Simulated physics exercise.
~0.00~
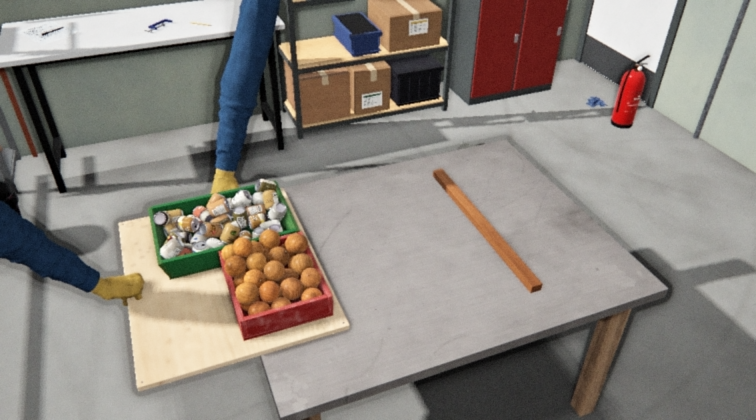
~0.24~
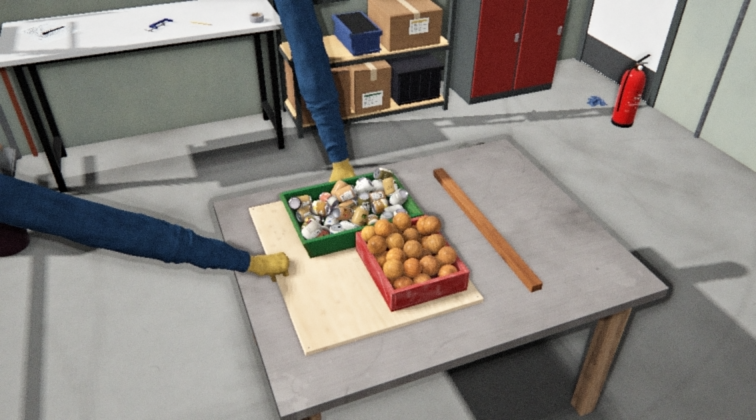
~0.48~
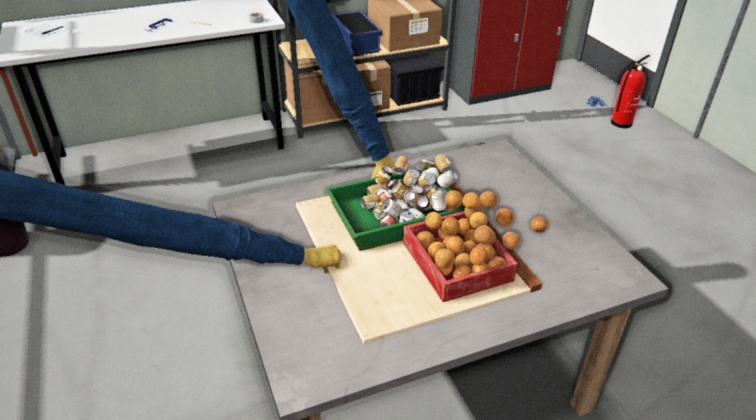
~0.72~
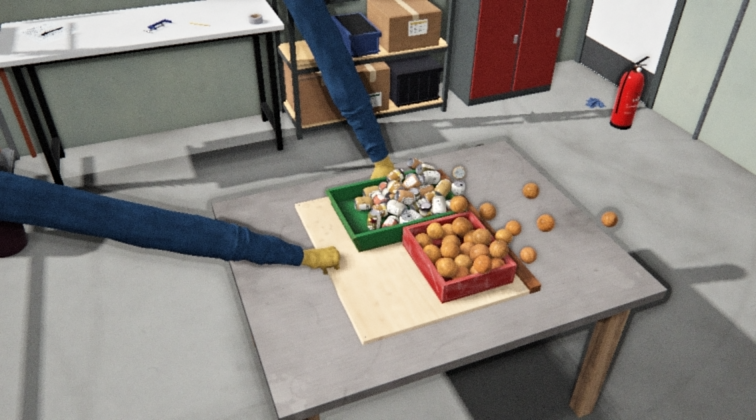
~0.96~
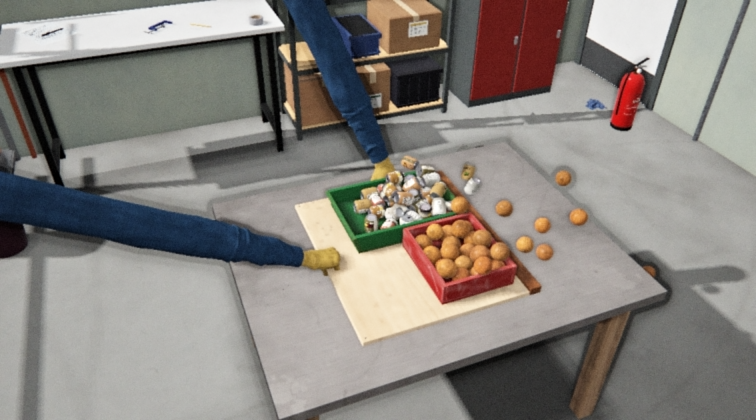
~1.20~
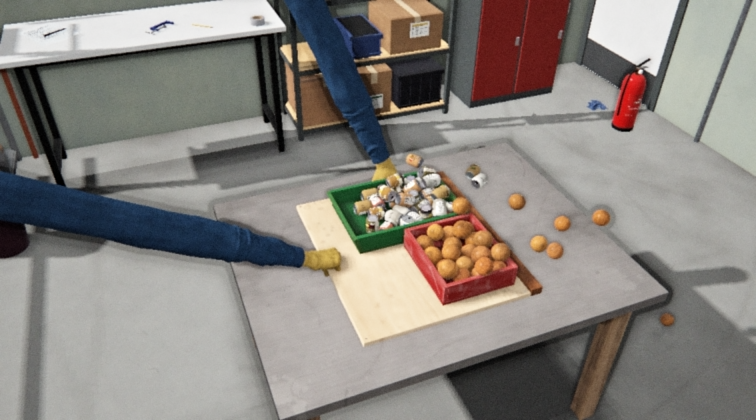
Two blue-sleeved arms in yellow gloves swung a board carrying a green tote of small cans and a red tote of onions onto a table, where it stopped against a wooden bar and several onions and a few cans spilled out, some onions rolling off the far side.
